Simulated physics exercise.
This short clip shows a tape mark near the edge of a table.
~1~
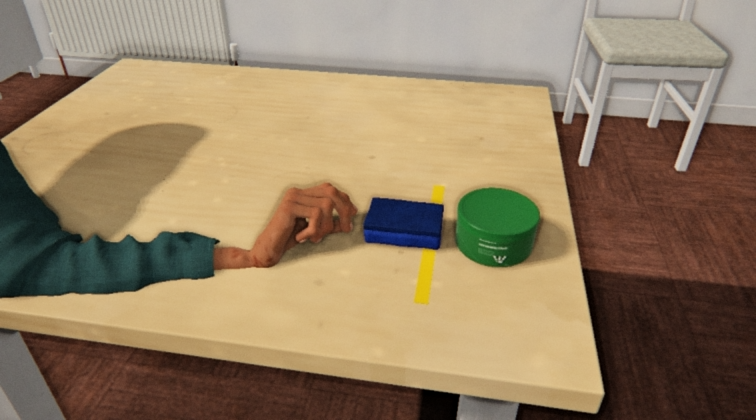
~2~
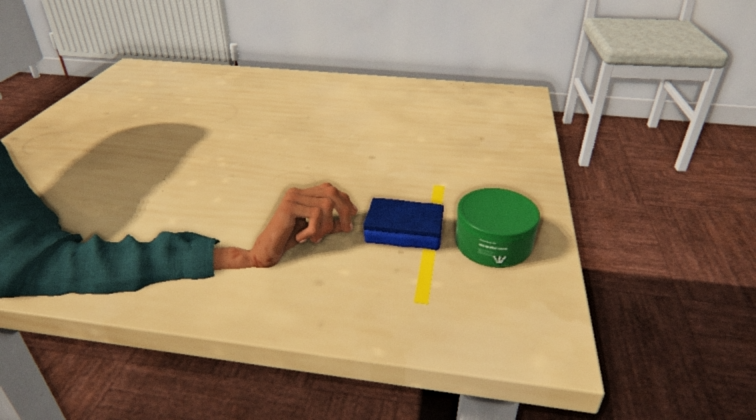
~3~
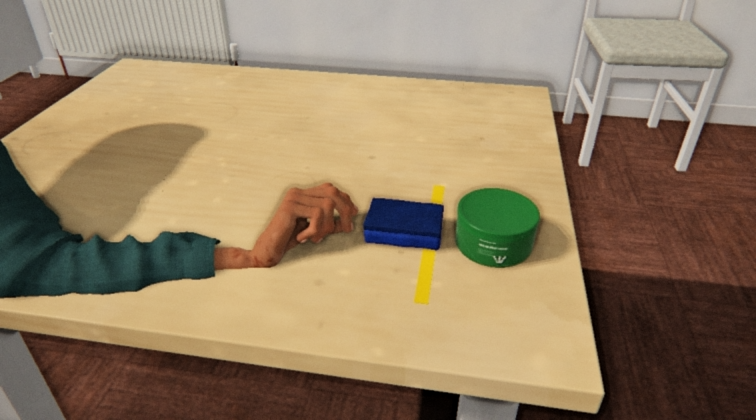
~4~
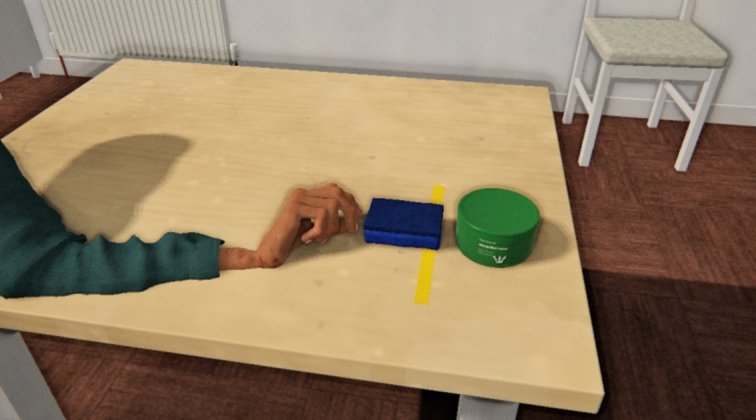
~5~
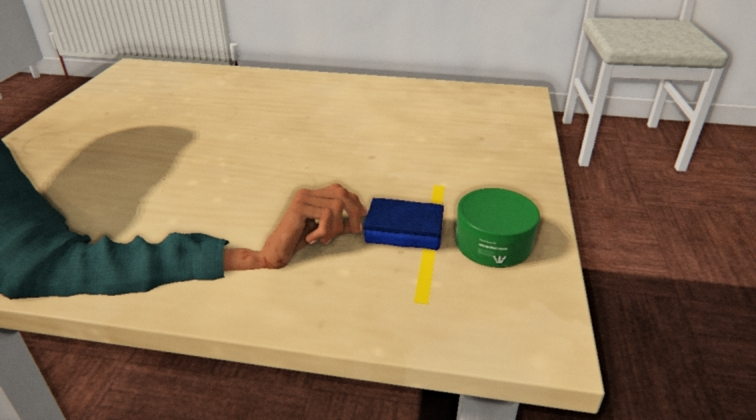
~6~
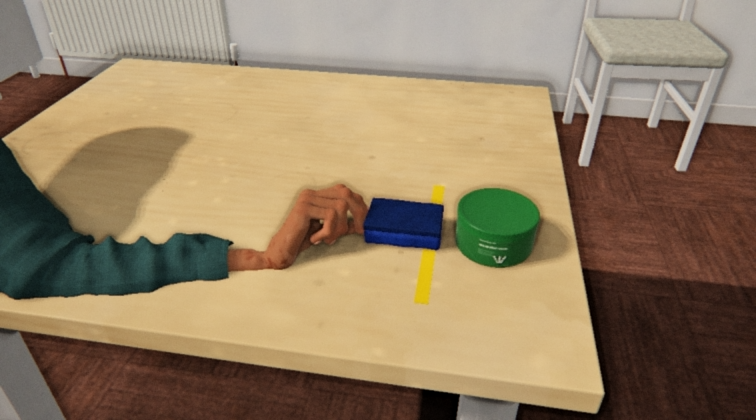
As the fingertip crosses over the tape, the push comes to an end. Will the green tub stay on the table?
Yes, it stays on the table.
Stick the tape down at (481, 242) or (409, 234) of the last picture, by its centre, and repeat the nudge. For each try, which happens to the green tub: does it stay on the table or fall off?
First try, it tumbles off; second try, it holds on.
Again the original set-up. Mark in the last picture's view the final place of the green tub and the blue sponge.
So the green tub finishes at (559, 233), and the blue sponge finishes at (477, 232).
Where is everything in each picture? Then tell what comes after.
Green tub (496, 227); blue sponge (405, 224), in the first frame.
Green tub (496, 227); blue sponge (405, 224), in the second frame.
Green tub (496, 227); blue sponge (405, 224), in the third frame.
Green tub (496, 227); blue sponge (405, 224), in the fourth frame.
Green tub (496, 227); blue sponge (405, 224), in the fifth frame.
Green tub (496, 227); blue sponge (405, 224), in the sixth frame.
Then, 0.74 s after the last picture, green tub moved a little near (522, 230).
At rest, the green tub stays on the table, near (559, 233).
